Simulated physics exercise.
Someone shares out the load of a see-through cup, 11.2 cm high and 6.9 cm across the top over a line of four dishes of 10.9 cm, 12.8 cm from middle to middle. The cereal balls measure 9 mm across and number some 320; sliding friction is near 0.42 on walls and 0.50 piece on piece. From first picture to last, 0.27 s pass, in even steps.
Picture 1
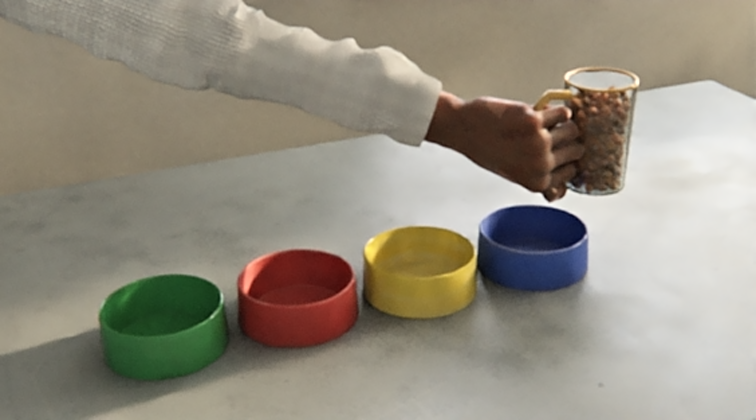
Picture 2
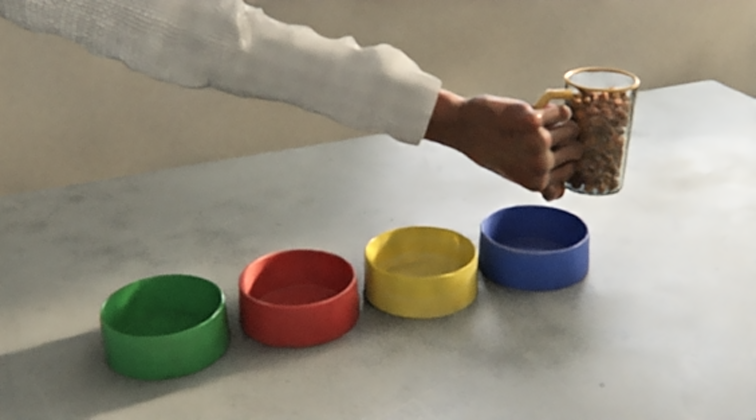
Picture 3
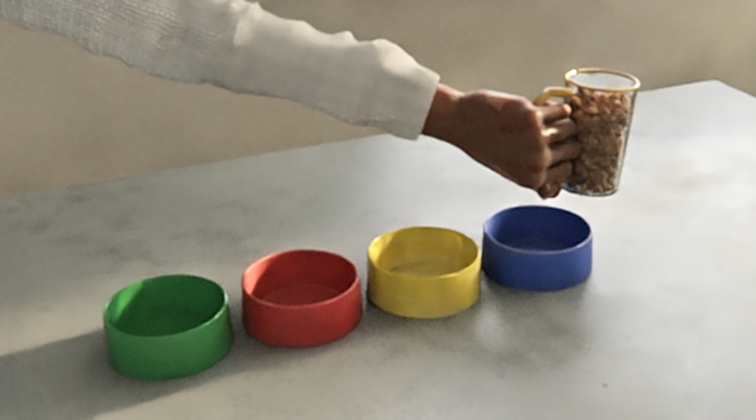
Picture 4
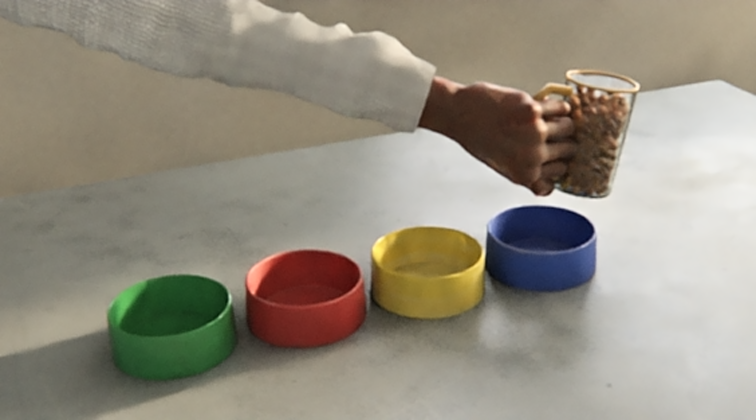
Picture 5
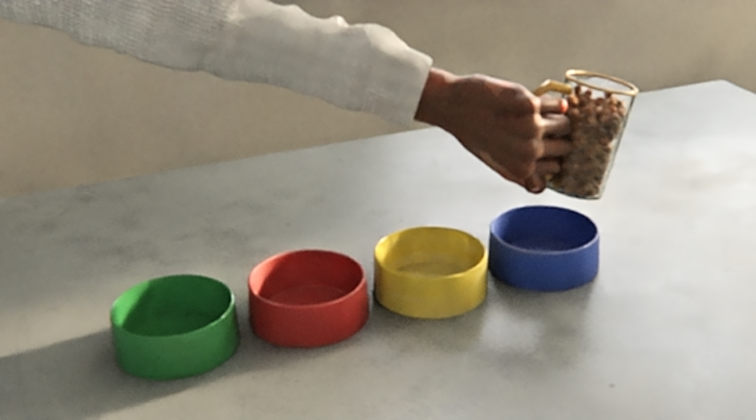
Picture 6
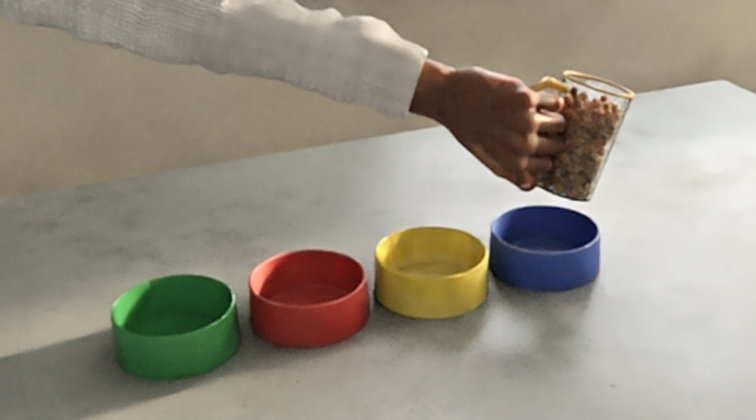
A hand held a clear cup full of small brown cereal pieces above a blue dish, beside yellow, red and green ones, then slowly tilted it to the right while drawing it slightly left.
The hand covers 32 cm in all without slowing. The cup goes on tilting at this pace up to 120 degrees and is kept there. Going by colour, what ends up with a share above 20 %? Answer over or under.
Red: Under, blue: Under, green: Under, yellow: Over, counter: Under.
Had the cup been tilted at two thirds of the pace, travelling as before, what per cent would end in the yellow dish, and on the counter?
Yellow 40; counter 50.
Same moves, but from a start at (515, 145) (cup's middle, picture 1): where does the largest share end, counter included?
Most goes to: Red.
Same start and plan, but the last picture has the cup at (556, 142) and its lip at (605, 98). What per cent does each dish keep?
Red 20; blue 0; green 0; yellow 30.
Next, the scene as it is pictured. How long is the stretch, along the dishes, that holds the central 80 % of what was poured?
Some 8 cm.
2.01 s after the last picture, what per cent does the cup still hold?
Some 0 per cent of the load.
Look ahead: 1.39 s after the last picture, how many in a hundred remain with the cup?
About 30 per cent.
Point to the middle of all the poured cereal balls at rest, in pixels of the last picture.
At about (434, 270).
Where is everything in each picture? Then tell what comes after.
In the first picture, cup at (597, 133), tilt 0 degrees, lip at (631, 75), moved 0.0 cm; middle of the pieces at (601, 139); blue dish at (533, 228); yellow dish at (420, 251); red dish at (296, 277); green dish at (161, 305).
In the second picture, cup at (597, 133), tilt 1 degrees, lip at (631, 76), moved 0.2 cm; middle of the pieces at (600, 139).
In the third picture, cup at (595, 134), tilt 4 degrees, lip at (632, 78), moved 0.8 cm; middle of the pieces at (598, 141).
In the fourth picture, cup at (591, 135), tilt 9 degrees, lip at (632, 82), moved 1.7 cm; middle of the pieces at (594, 142).
In the fifth picture, cup at (586, 136), tilt 14 degrees, lip at (630, 86), moved 2.6 cm; middle of the pieces at (588, 144).
In the sixth picture, cup at (580, 138), tilt 18 degrees, lip at (626, 91), moved 3.4 cm; middle of the pieces at (581, 146); blue dish at (545, 228); yellow dish at (431, 252); red dish at (308, 277); green dish at (173, 305).
Then, 0.84 s after the last picture, tilt 91 degrees; cup holds 100 %.
Then, 1.39 s after the last picture, tilt 120 degrees; cup holds 30 %, blue 5 %, yellow 60 %.
Then, 2.01 s after the last picture, tilt 120 degrees; cup holds 0 %, blue 5 %, yellow 90 %.
In the end, red 0 %, blue 5 %, green 0 %, yellow 90 %, counter 5 %.
